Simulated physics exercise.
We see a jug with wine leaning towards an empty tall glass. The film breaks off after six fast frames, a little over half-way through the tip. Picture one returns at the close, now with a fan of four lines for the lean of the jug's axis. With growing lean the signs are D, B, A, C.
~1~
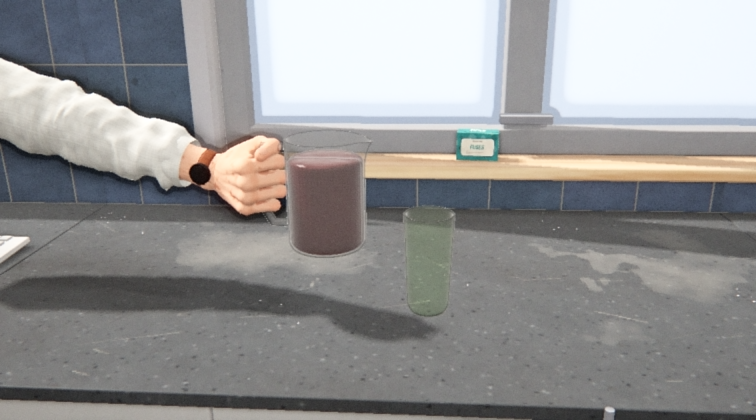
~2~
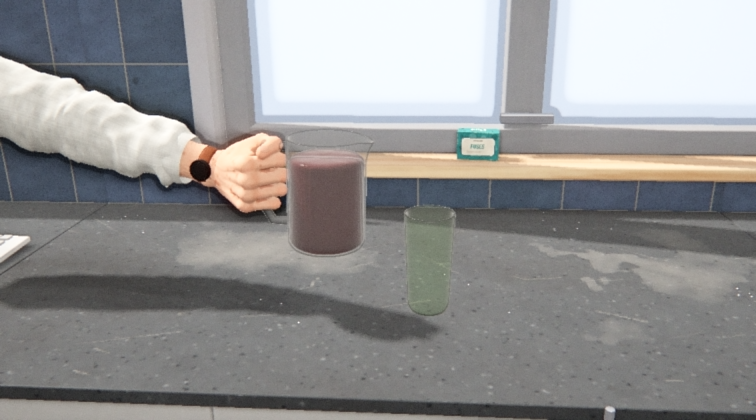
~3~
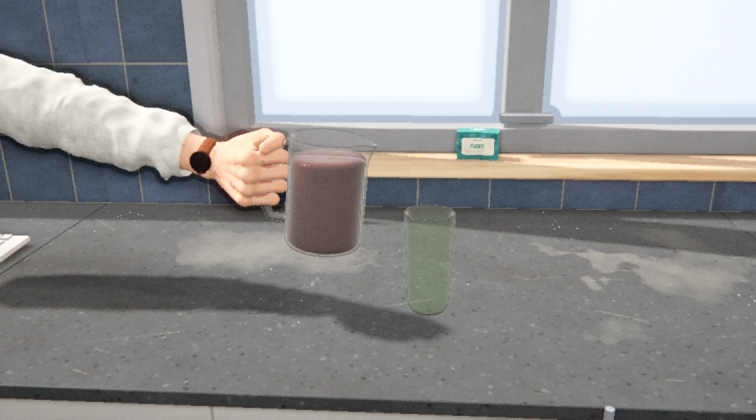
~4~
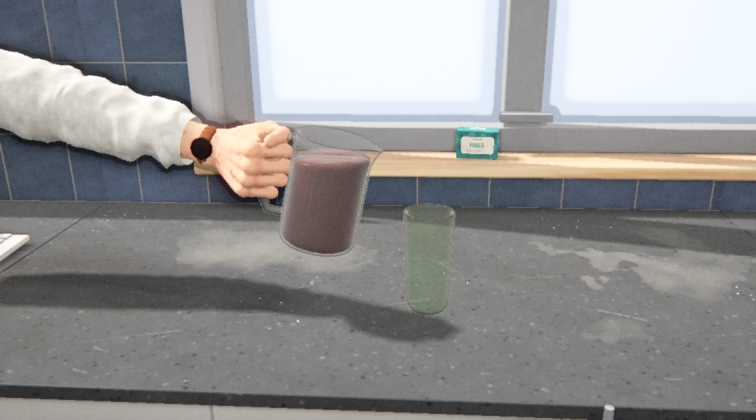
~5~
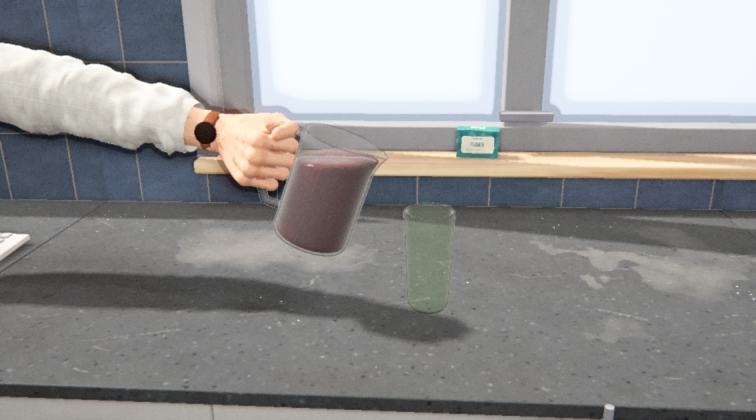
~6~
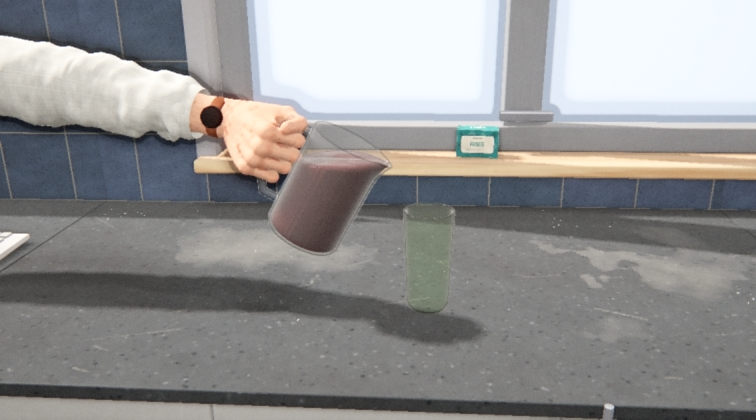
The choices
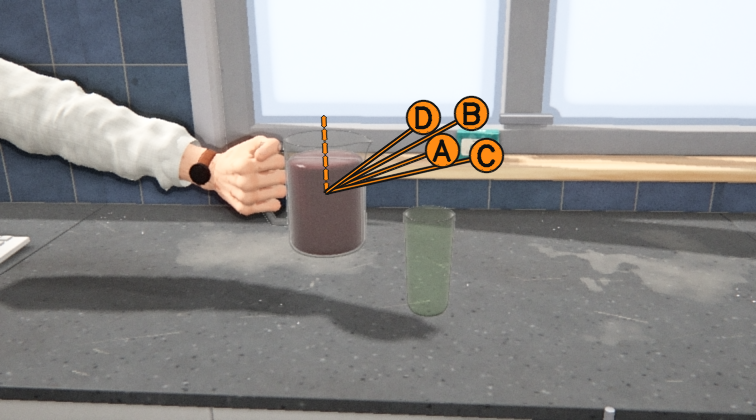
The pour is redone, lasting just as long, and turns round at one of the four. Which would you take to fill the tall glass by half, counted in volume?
Choose D.
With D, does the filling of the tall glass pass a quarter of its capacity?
Yes, clearly.
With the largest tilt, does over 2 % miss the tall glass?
Yes, it does.
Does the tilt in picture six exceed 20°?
Yes.
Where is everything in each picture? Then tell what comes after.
Upright, lip at (371, 141); rim of the tall glass round (429, 213); nothing has left yet.
Upright, lip at (373, 141); nothing has left yet.
Tipped about 6°, lip at (376, 145); nothing has left yet.
Tipped about 12°, lip at (381, 150); nothing has left yet.
Tipped about 20°, lip at (387, 157); nothing has left yet.
Tipped about 28°, lip at (391, 166); nothing has left yet.
On the marked copy, A at (425, 155); B at (456, 122); C at (470, 159); D at (411, 129).
With A, the tall glass ends with about 70 % of what it can hold; 14 % of the wine is spilt.
With B, the tall glass ends with about 67 % of what it can hold; 3 % of the wine is spilt.
With C, the tall glass ends with about 60 % of what it can hold; 31 % of the wine is spilt.
With D, the tall glass ends with about 48 % of what it can hold.
